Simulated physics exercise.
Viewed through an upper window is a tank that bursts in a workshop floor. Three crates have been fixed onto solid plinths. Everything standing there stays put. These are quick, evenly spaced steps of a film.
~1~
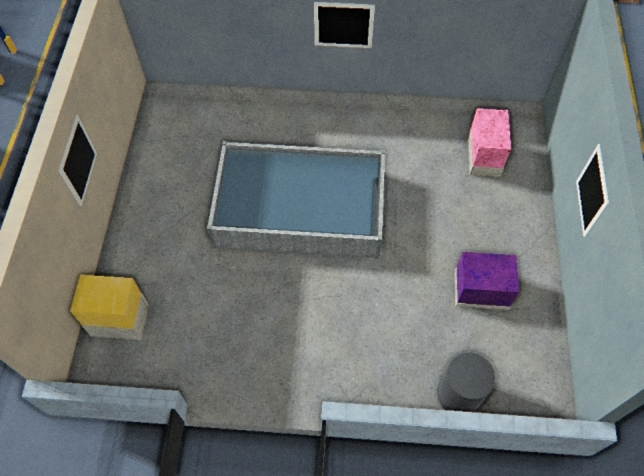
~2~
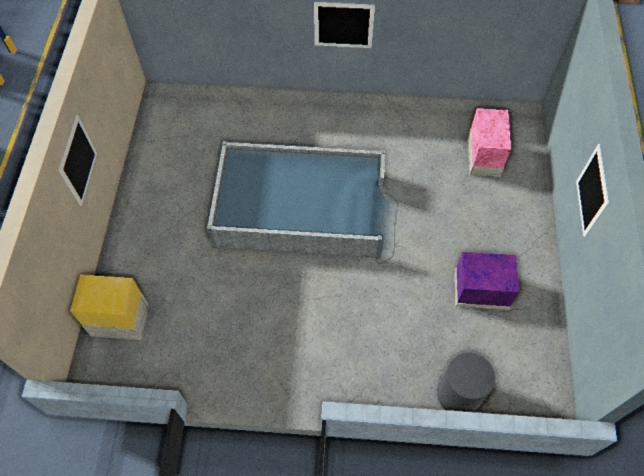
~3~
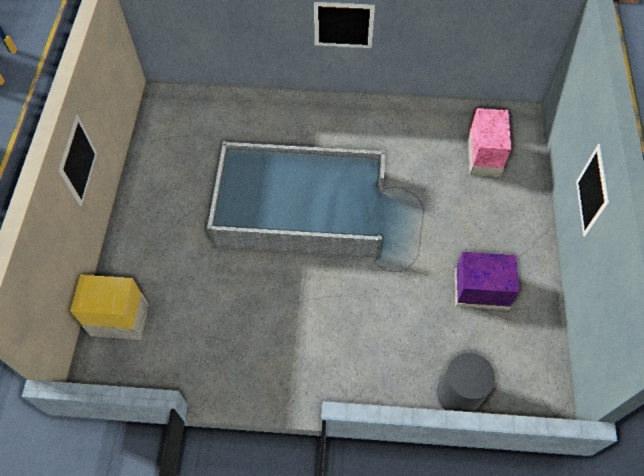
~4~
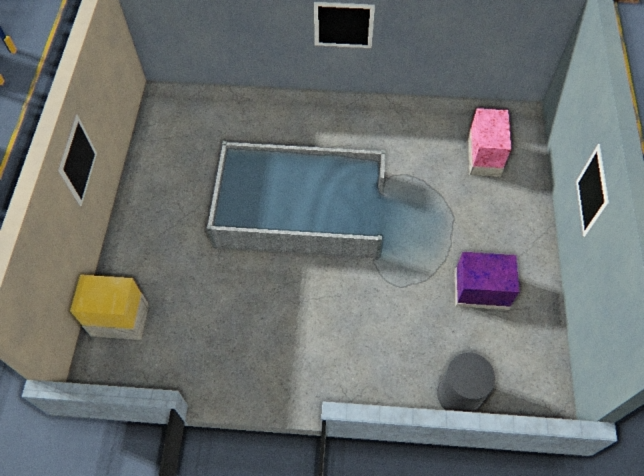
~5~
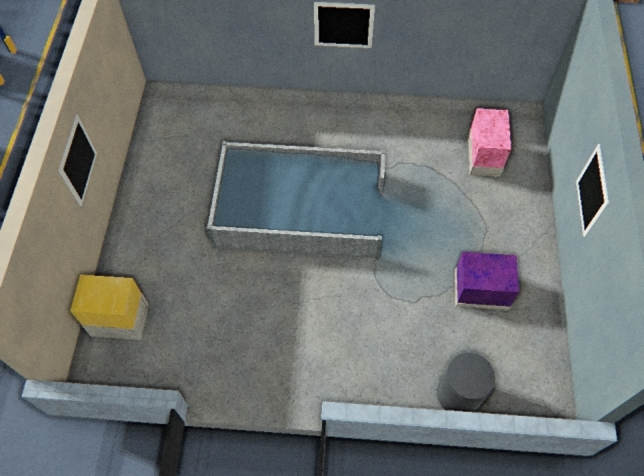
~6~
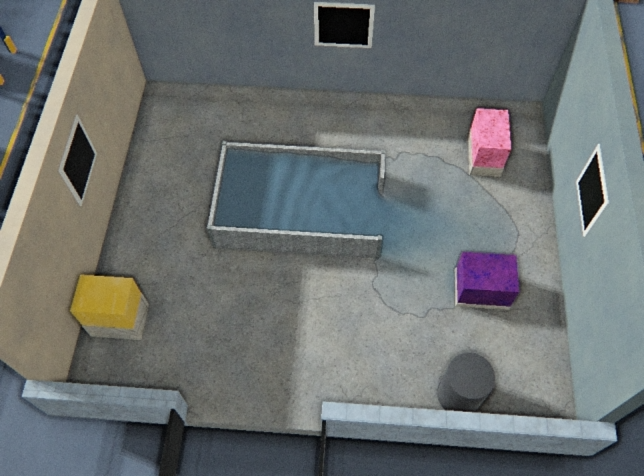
Water burst out through the right end of a rectangular tank on a workshop floor, then fanned out in a widening puddle that reached the purple block and spread toward the pink one.
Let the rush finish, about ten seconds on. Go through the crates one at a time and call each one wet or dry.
The yellow crate is dry. The purple crate is wet. The pink crate is dry.
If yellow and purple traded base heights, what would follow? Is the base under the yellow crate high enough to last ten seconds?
The yellow one is not reached.
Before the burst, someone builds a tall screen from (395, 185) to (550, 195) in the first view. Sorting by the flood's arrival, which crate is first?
It's the purple one.
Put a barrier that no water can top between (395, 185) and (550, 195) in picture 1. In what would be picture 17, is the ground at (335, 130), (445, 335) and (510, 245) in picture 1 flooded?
As listed: Free of water, covered, under water.
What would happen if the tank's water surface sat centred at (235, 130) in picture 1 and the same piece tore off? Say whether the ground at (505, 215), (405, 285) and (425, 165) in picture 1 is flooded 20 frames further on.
Results in order - swamped, swamped, swamped.
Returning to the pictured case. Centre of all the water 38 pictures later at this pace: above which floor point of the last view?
That comes out near (413, 236).
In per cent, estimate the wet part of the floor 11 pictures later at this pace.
I'd estimate some 30 per cent.
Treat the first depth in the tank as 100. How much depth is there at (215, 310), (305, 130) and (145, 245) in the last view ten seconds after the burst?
Readings in order: Around 6, 8 and 4 %.
A moment on, water covers 20 % of the floor; the yellow crate not reached, the purple crate water round its plinth, the pink crate water round its plinth.
Next, water covers 30 % of the floor; the yellow crate not reached, the purple crate water round its plinth, the pink crate water round its plinth.
Then, water covers 40 % of the floor; the yellow crate not reached, the purple crate water round its plinth, the pink crate water round its plinth.
Later, water covers 65 % of the floor; the yellow crate water round its plinth, the purple crate water round its plinth, the pink crate water round its plinth.
In the end, water covers 95 % of the floor; the yellow crate stayed above the water, the purple crate was topped, the pink crate stayed above the water.
